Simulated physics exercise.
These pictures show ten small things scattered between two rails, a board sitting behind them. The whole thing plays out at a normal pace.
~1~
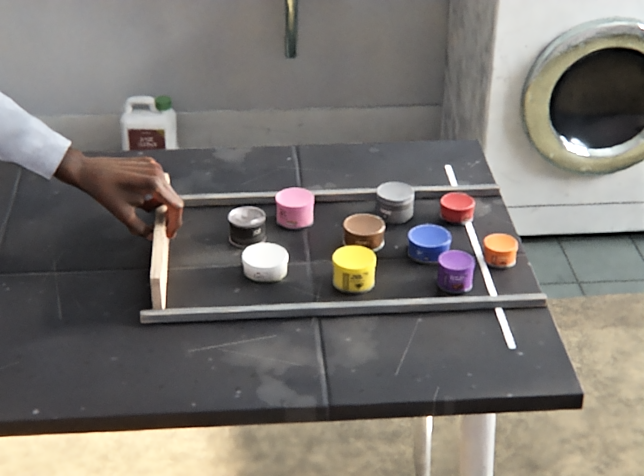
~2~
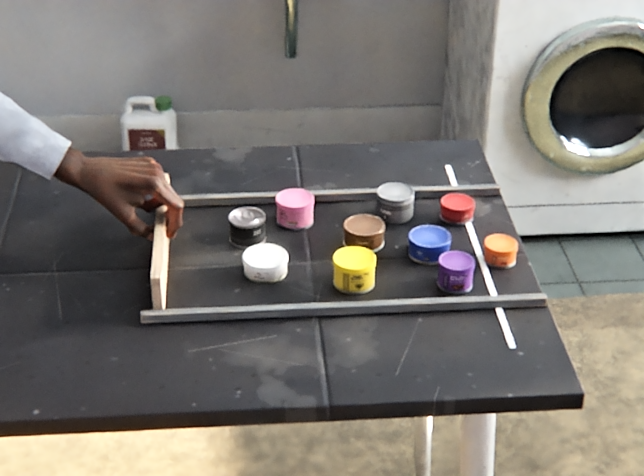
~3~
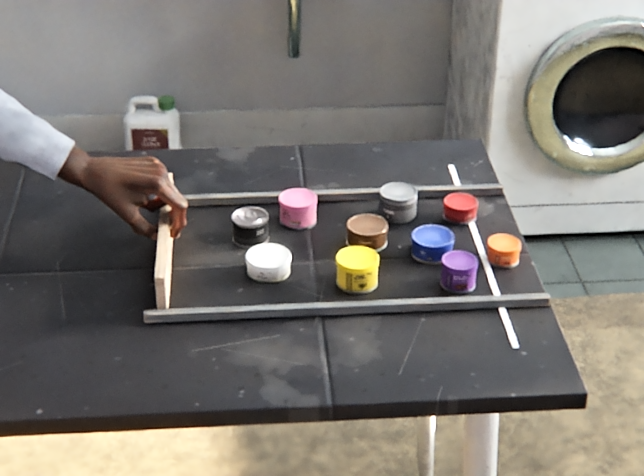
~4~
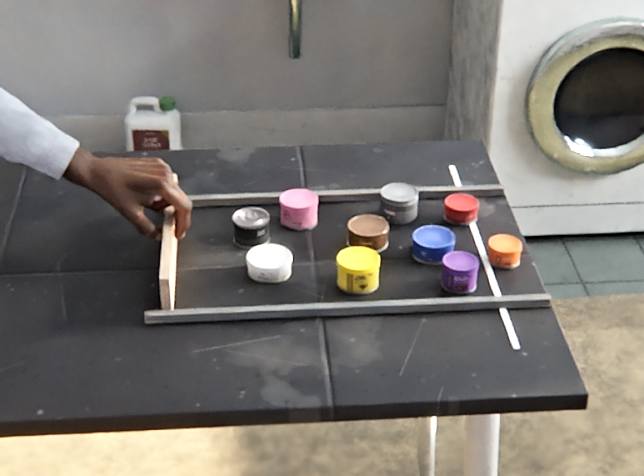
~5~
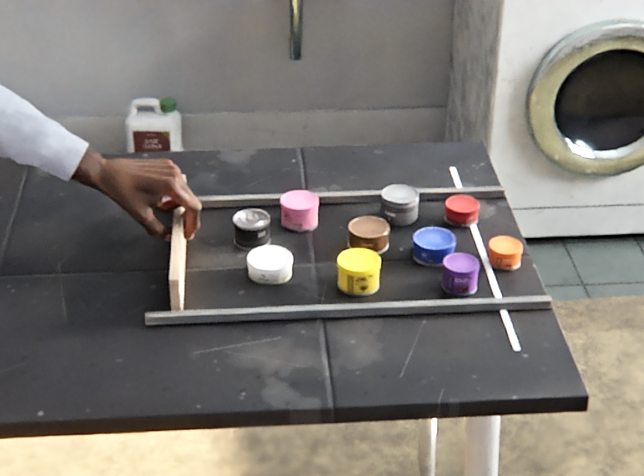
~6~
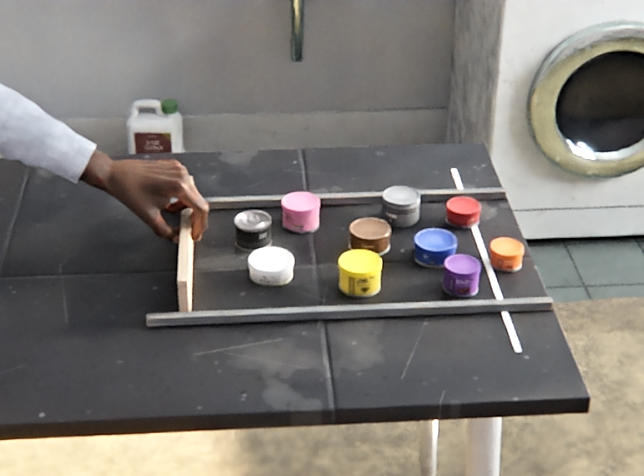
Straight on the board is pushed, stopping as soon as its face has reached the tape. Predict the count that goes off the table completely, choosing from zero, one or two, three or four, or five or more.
The push will send five or more off the table.
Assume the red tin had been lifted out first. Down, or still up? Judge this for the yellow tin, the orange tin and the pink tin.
So: The yellow tin does not drop, the orange tin goes down, the pink tin does not drop.
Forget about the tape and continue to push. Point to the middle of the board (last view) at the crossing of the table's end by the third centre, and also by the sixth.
Pixels in order: Roughly (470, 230), roughly (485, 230).
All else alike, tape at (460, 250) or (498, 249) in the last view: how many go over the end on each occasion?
Taking the two tries in order, the numbers are 1 and 6.
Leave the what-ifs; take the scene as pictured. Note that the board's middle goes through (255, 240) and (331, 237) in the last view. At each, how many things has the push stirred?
At first I count 2, and then 5.
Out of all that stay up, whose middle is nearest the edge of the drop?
Brown tin.
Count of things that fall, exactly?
Taken together, the number is 5.
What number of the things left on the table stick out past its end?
That would be 1.
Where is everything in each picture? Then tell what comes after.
Orange tin (500, 251); red tin (457, 209); purple tin (456, 272); board (161, 240); tape (476, 246), in the first picture.
Red tin (457, 209); yellow tin (354, 270), in the second picture.
Purple tin (459, 272); blue tin (432, 245), in the third picture.
Orange tin (504, 252); pink tin (299, 210), in the fourth picture.
Red tin (462, 211); grey tub (400, 205), in the fifth picture.
Orange tin (506, 255); red tin (463, 213); purple tin (462, 276); board (186, 242); tape (482, 249), in the sixth picture.
Early on, none off yet; orange tin at rest near (506, 255); red tin at rest near (463, 213); purple tin at rest near (462, 276).
A while later, none off yet; orange tin at rest near (507, 255); red tin moving near (469, 213); purple tin at rest near (462, 276).
Finally, the number that fall off is five or more; lost, grey tub, blue tin, purple tin, red tin and orange tin.
